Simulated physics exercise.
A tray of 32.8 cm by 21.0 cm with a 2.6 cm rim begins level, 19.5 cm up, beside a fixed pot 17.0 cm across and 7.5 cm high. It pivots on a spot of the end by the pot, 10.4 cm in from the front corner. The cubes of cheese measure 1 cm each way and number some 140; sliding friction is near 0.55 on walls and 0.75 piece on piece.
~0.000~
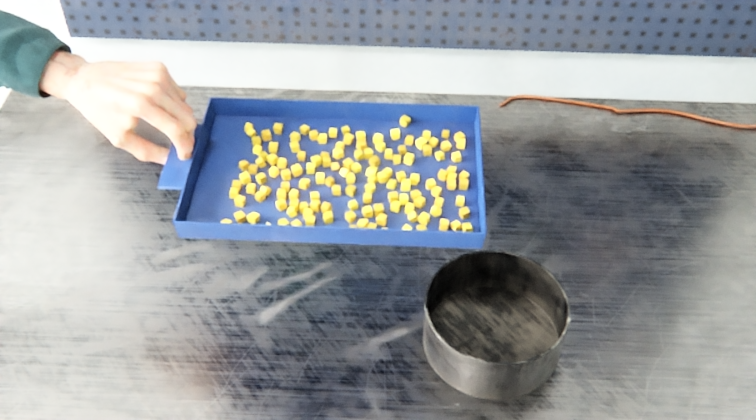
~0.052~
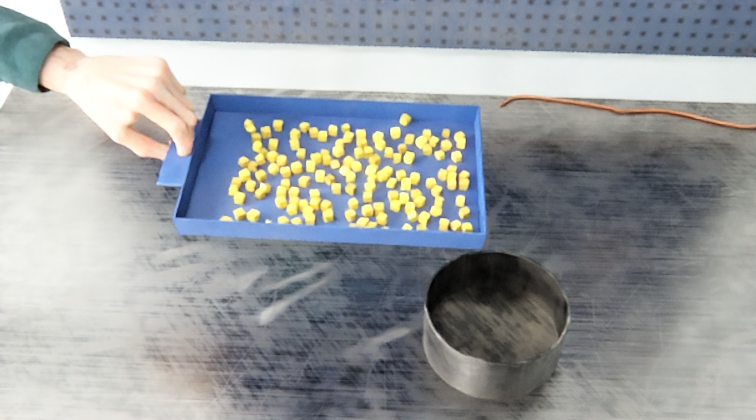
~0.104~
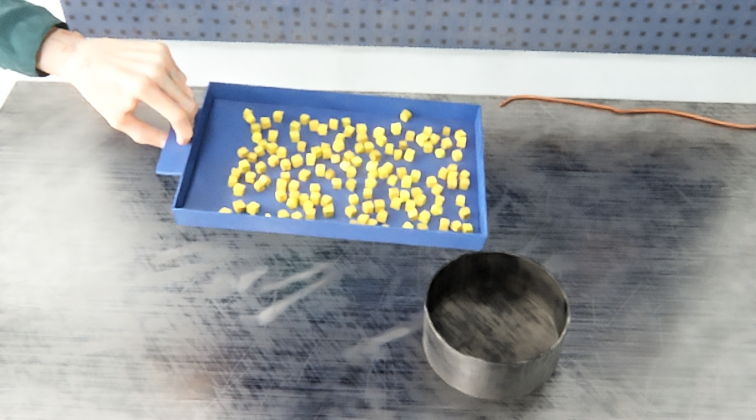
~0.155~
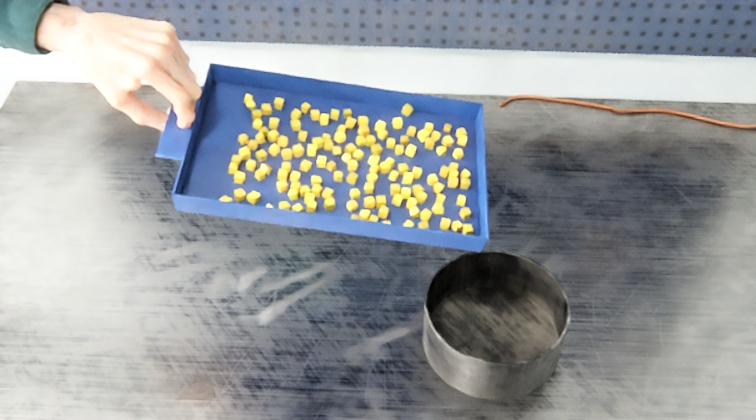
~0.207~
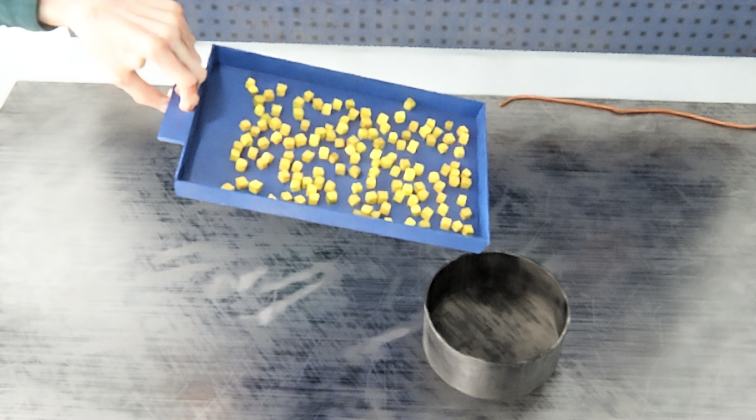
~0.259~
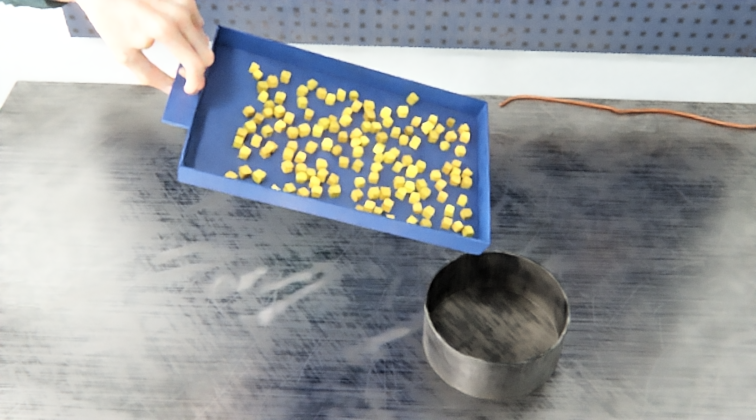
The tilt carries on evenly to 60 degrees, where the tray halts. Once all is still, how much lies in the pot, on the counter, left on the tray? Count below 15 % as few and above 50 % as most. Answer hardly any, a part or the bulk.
In the pot: A part; on the counter: Hardly any; left on the tray: The bulk.
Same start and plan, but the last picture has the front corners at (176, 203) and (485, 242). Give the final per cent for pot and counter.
Pot 20, counter 0.
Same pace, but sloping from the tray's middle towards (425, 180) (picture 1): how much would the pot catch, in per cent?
Some 10 per cent.
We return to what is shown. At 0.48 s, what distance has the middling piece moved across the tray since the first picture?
Some 1 cm.
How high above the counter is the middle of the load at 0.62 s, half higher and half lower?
Some 26 cm.
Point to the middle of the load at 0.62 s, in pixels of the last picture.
Around (439, 167).
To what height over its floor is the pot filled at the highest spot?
Roughly 1.0 cm.
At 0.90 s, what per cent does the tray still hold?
About 75 per cent.
After 0.48 s, tilt 40 degrees; the tray holds 100 %, the pot 0 %.
Then, at 0.62 s, tilt 54 degrees; the tray holds 100 %, the pot 0 %.
After 0.90 s, tilt 60 degrees; the tray holds 75 %, the pot 10 %.
In the end, at 2.3 s, pot 25 %, counter 10 %, tray 65 %.
